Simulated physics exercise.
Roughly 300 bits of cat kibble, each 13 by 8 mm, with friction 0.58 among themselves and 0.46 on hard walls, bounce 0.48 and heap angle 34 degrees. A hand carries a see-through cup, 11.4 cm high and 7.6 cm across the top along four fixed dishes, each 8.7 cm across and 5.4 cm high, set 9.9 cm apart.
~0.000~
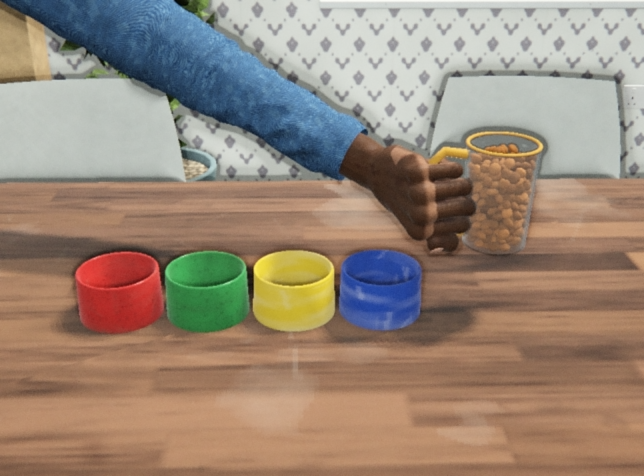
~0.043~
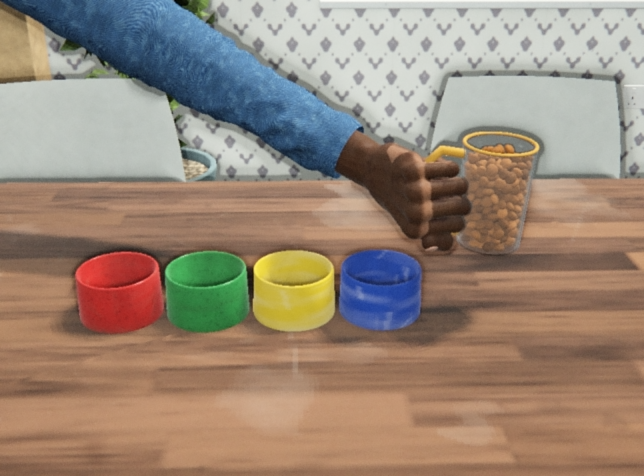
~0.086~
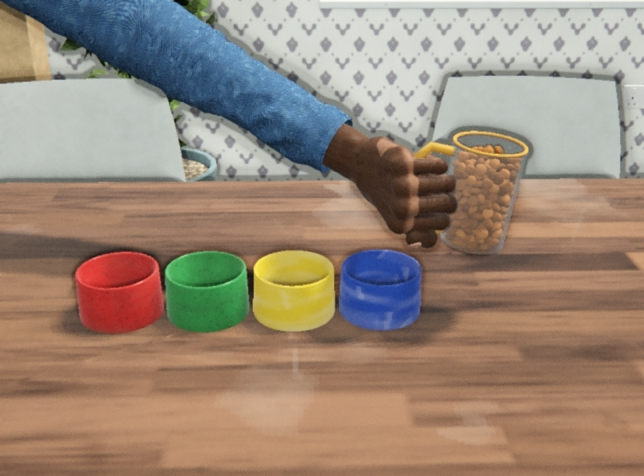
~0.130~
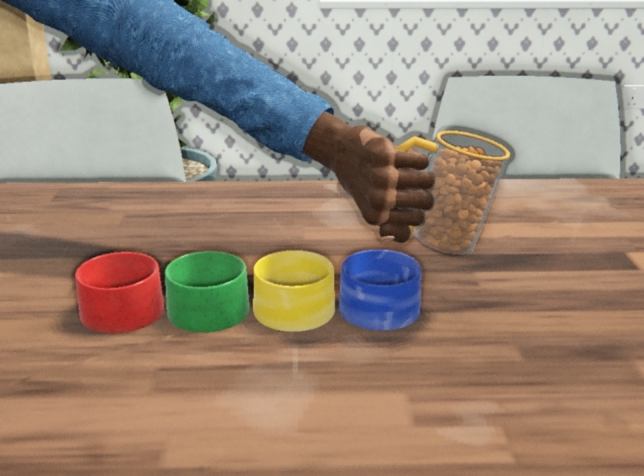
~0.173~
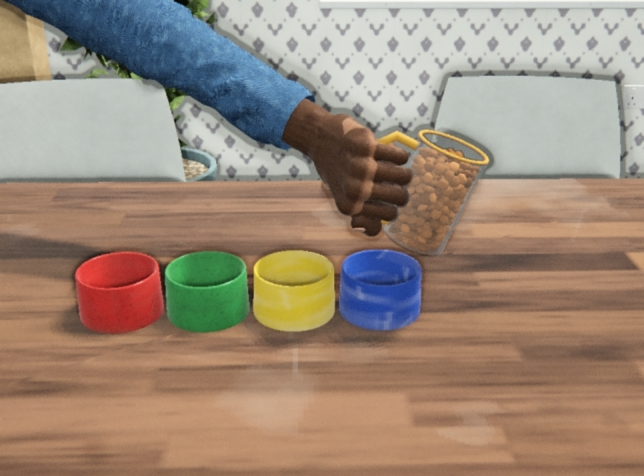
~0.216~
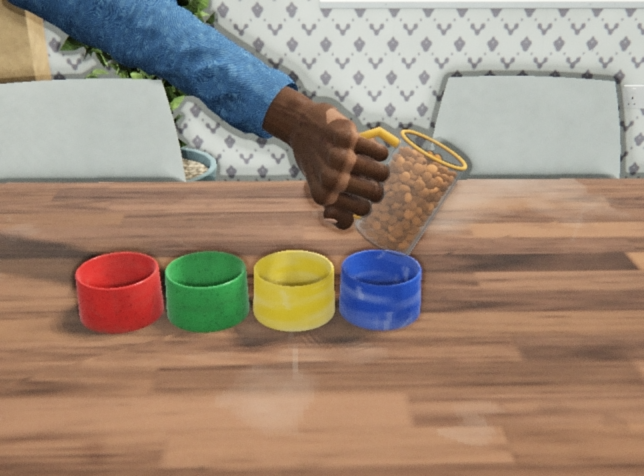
On a wooden table with red, green, yellow and blue dishes in a row, a hand in a blue sleeve moves a clear cup of small brown pieces leftward, leaning it increasingly to the right as it nears the blue dish.
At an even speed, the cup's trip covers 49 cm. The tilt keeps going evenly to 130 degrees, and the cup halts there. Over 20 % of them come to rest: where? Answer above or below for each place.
Red dish: Above, blue dish: Below, green dish: Below, yellow dish: Below, counter: Below.
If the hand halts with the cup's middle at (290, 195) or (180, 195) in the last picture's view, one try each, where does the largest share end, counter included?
On the first run most goes to blue, and on the second to green.
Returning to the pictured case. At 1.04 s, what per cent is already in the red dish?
I'd put it at about 35 % by that time.
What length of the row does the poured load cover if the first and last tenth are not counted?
That stretch measures near 8 centimetres.
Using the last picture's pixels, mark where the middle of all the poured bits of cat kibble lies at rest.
I'd put it at about (120, 288).
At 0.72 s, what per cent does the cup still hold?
90 per cent.
After 0.52 s, tilt 77 degrees; cup holds 100 %.
Then, at 0.72 s, tilt 111 degrees; cup holds 90 %, green 10 %.
After 1.04 s, tilt 130 degrees; cup holds 50 %, red 35 %, green 5 %.
By 2.0 s all is still; red 85 %, blue 0 %, green 5 %, yellow 0 %, counter 10 %.
